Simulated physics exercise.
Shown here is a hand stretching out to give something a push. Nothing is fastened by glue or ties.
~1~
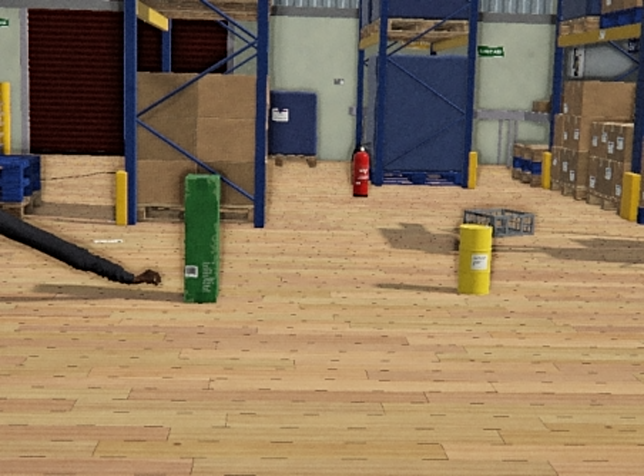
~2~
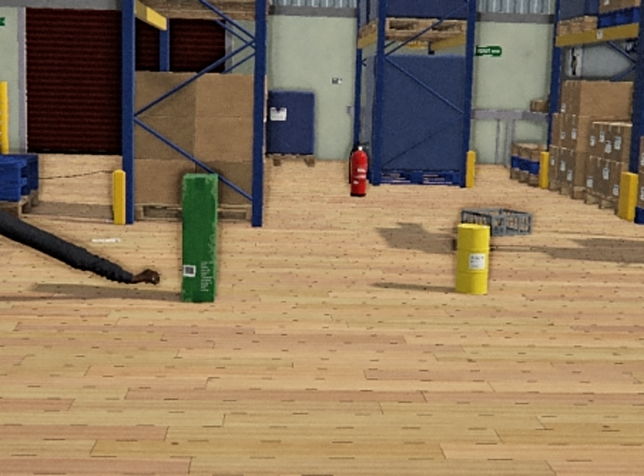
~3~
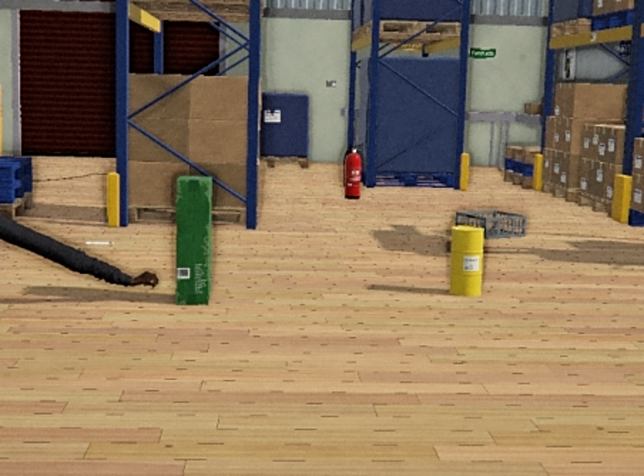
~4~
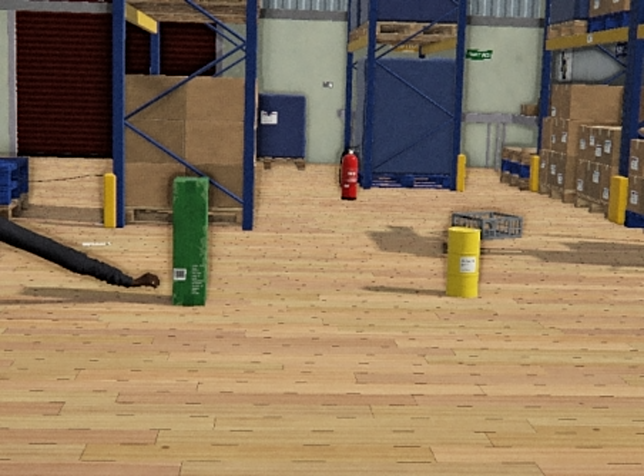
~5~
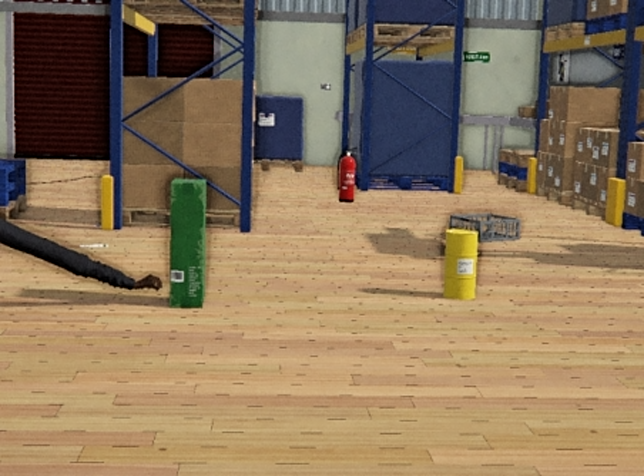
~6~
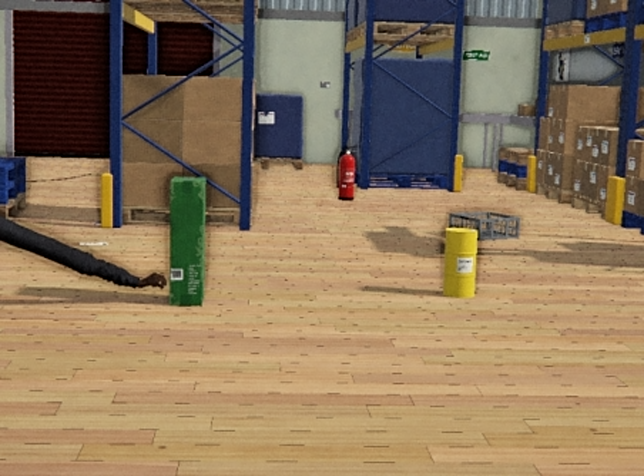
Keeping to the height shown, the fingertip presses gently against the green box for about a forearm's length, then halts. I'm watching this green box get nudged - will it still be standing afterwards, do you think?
Yes. It is left on its base.
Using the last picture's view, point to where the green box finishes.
Close to (256, 242) in the last picture.
Then, 0.40 s past the last view, green box displaced a little near (199, 241).
Then, 0.90 s past the last view, green box displaced about its own width near (219, 242).
Then, 1.30 s past the last view, green box displaced about its own width near (235, 242).
Then, 1.70 s past the last view, green box displaced about its own width near (251, 242).
Finally, moved from the start, green box. Final places as the last picture's camera would see them, green box near (256, 242).
